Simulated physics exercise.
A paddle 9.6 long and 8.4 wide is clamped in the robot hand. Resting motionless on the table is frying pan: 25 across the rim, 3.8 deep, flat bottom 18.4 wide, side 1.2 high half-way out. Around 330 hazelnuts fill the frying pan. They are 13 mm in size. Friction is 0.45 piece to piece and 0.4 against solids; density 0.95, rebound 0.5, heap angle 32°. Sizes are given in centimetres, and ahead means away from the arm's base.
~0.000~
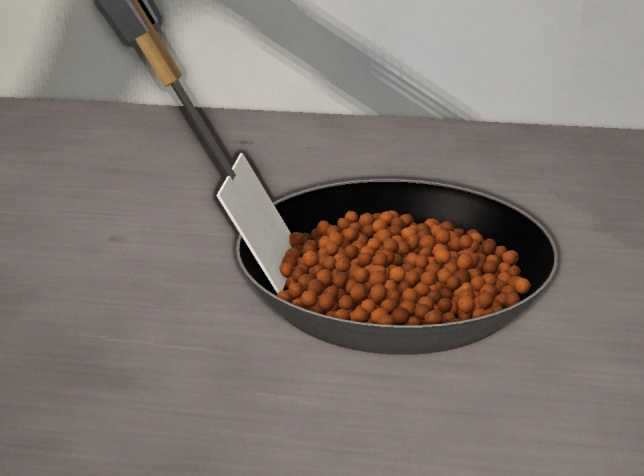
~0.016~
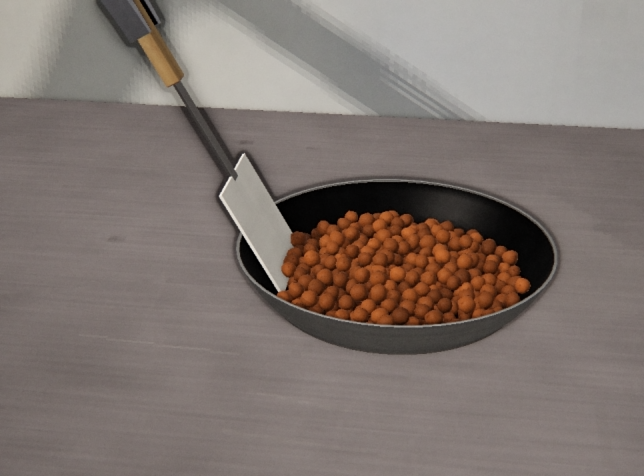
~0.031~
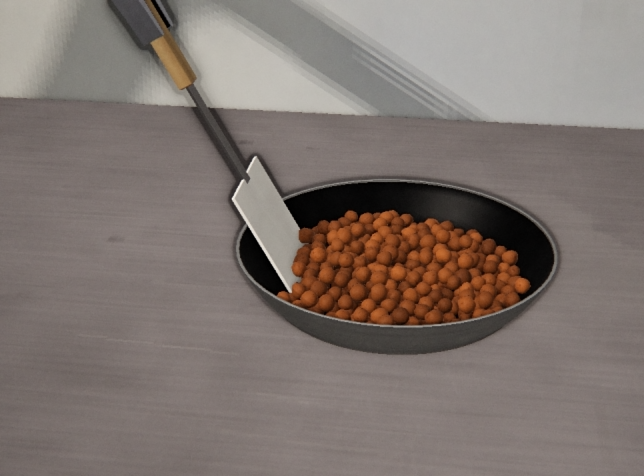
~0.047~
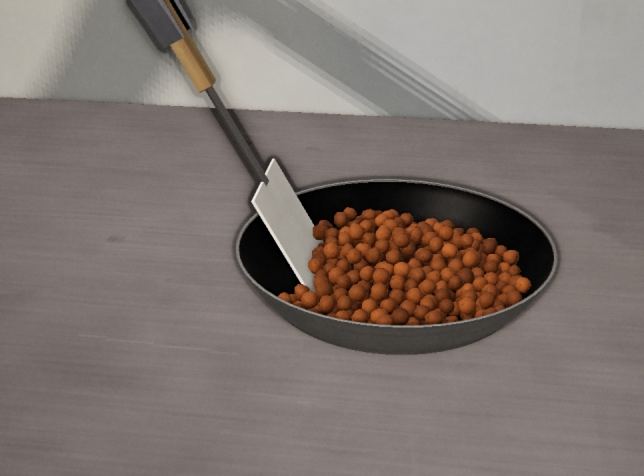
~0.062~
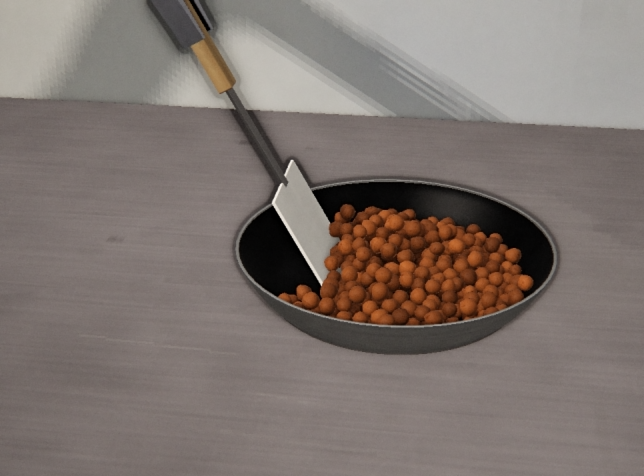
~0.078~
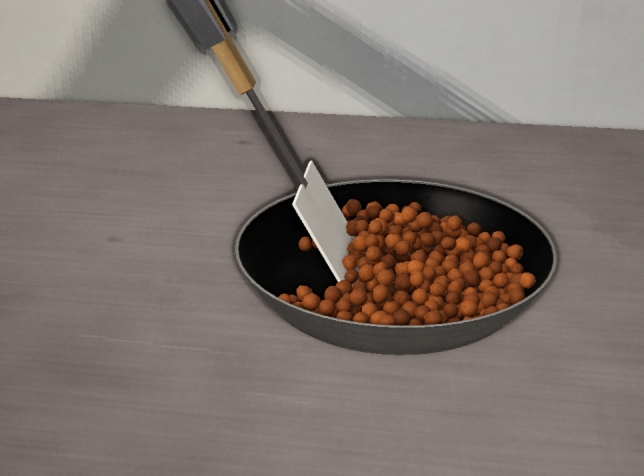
We see a flat metal paddle, clamped in a robot hand, dipping into a dark frying pan of hazelnuts; it moves slowly rightward, pushing the nuts into a slightly higher heap and leaving a few behind on the left.
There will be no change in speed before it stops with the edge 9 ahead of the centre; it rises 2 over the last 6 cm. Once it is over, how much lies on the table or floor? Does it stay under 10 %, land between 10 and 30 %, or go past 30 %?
It goes past 30 %.
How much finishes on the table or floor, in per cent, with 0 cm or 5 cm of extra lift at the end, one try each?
35 and 25 %.
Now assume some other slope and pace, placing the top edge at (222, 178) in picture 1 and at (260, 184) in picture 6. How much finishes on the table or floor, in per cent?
About 20 per cent.
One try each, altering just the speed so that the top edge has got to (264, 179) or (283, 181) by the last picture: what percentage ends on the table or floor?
First try around 20 %, second try around 35 %.
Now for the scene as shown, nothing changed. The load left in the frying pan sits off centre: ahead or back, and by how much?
2.5 cm ahead.
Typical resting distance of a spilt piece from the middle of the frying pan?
Roughly 36 centimetres.
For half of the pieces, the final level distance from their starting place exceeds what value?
Near 5 cm, measured level.
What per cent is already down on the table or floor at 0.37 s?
Roughly 20 per cent.
After 0.12 s, sloping 61°, highest piece 6 above the table; 326 in the frying pan.
After 0.15 s, sloping 61°, highest piece 7 above the table; 326 in the frying pan.
After 0.37 s, sloping 61°, highest piece 26 above the table; 201 in the frying pan, 63 on the table or floor, 62 on the blade or in flight.
After 1.42 s, sloping 61°, highest piece 4 above the table; 201 in the frying pan, 125 on the table or floor.
In the end, 201 in the frying pan, 125 on the table or floor. That is 38 % on the table or floor.
